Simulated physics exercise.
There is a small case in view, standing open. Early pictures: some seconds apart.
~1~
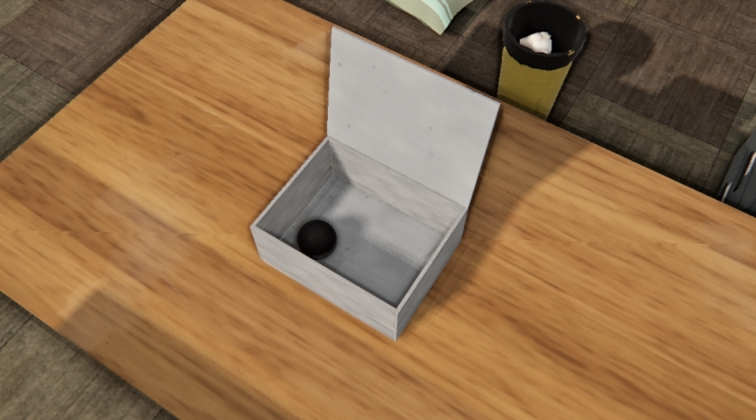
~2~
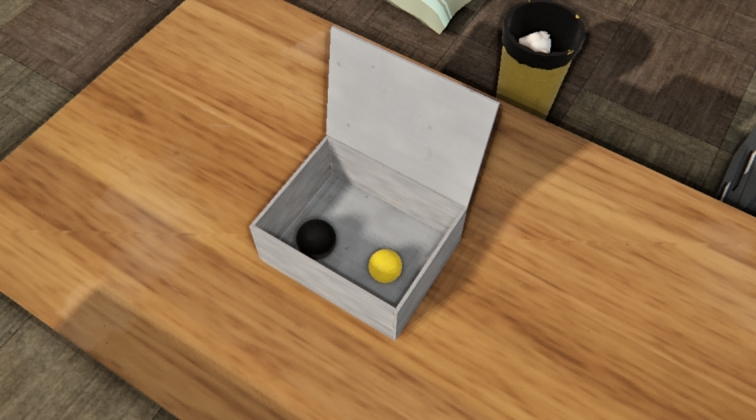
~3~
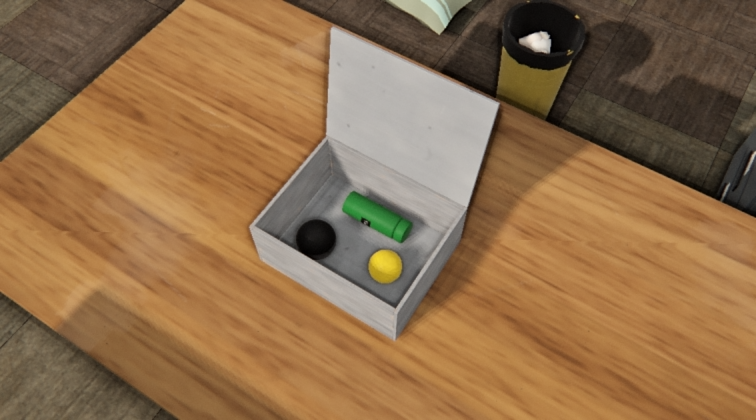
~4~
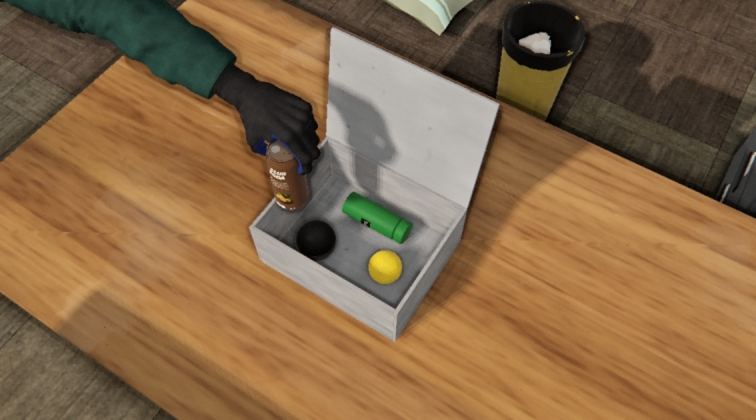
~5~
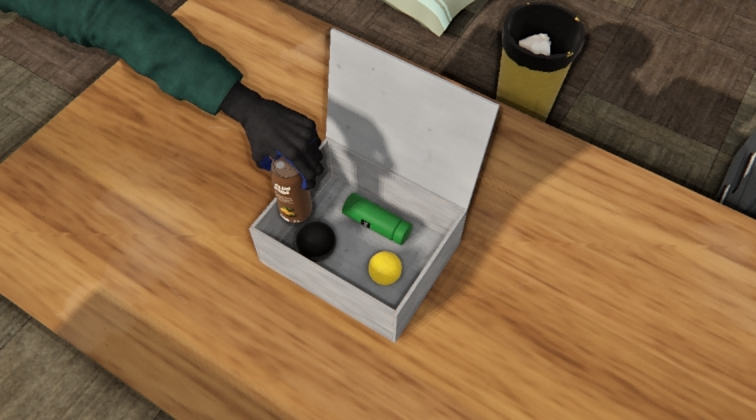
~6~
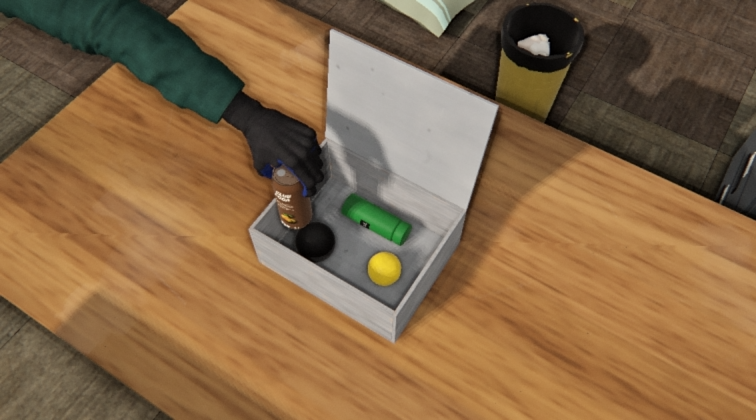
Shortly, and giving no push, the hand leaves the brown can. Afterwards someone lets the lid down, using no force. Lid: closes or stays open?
Lowered fully.
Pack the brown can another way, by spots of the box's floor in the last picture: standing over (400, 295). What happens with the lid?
With this placement the lid is kept from closing.
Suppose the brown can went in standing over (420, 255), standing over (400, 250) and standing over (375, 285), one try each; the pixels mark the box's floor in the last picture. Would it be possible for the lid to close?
Well, the first try leaves the lid standing open, the second leaves it lying shut, and the third leaves it lying shut.
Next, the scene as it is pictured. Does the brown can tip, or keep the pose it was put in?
By the end the brown can has leaned over.
Then, 0.90 s after the last picture, lid starting down; brown can on its side near (327, 208); black ball rolled about its own width; yellow lemon rolled a little.
Then, 1.70 s after the last picture, lid 48° above the rim; brown can on its side near (322, 206); black ball rolled about its own width; yellow lemon rolled about its own width.
At rest, lid shut; tipped over in the box, brown can; moved from the start, yellow lemon and black ball; green shaker in place. Seen from the same camera at the end, brown can near (322, 207).
